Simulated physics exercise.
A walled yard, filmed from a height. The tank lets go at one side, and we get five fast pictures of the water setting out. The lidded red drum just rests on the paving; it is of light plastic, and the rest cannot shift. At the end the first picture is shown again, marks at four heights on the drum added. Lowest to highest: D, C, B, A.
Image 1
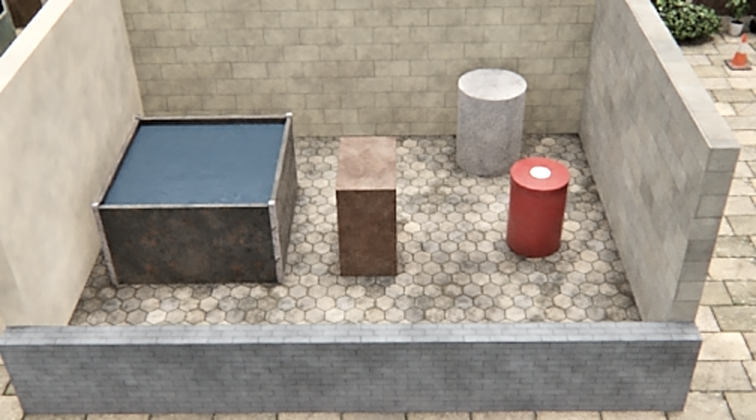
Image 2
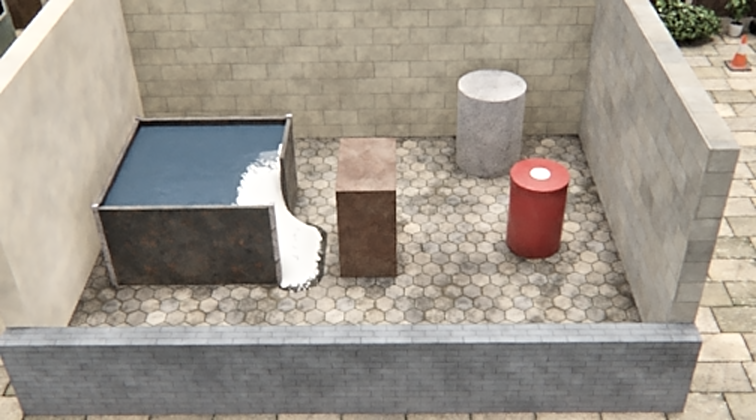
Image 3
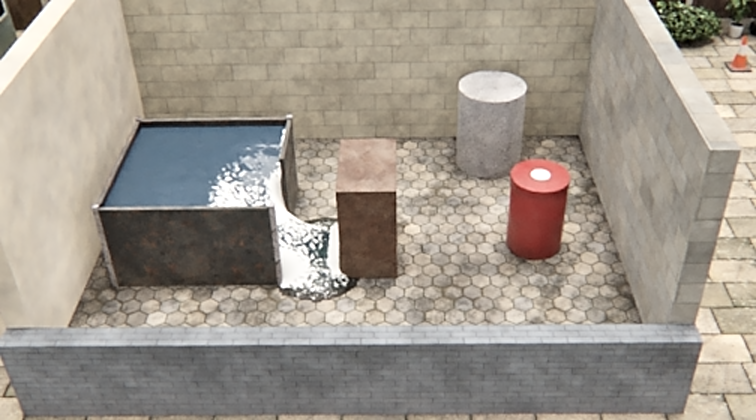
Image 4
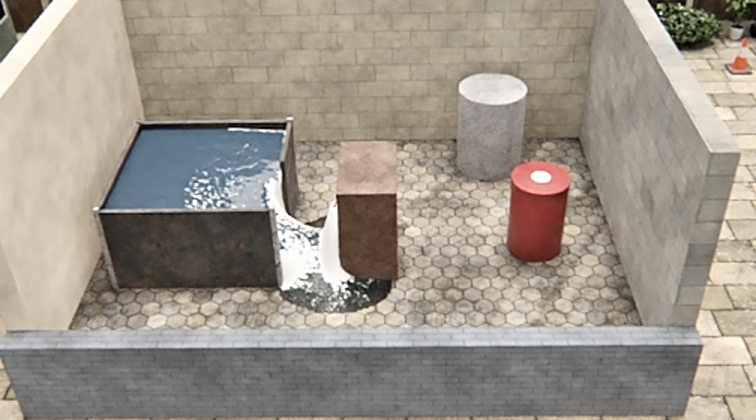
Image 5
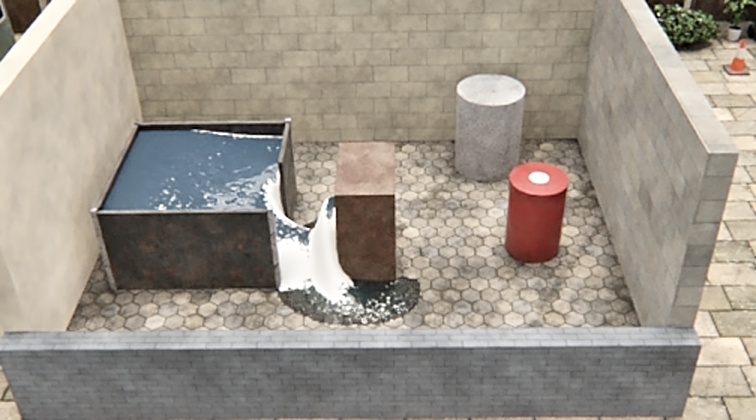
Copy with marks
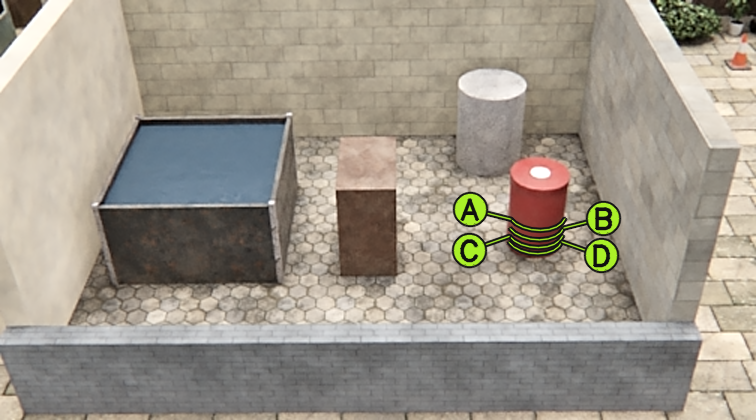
Water pours from the right side of a dark tank and spreads around a brown block.
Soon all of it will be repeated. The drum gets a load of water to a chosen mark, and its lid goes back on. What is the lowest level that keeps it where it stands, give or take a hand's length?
C.
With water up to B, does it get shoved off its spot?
No, that is safe.
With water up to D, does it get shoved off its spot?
Yes, it does.
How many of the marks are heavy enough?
Three of them.
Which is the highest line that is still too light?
It is D.
On the marked copy, A at (540, 230); B at (539, 239); C at (538, 247); D at (537, 253); from the bottom up D, C, B, A.
Choosing A, it does not move.
Choosing B, it does not move.
Choosing C, it does not move.
Choosing D, it is pushed about twice its own width away.
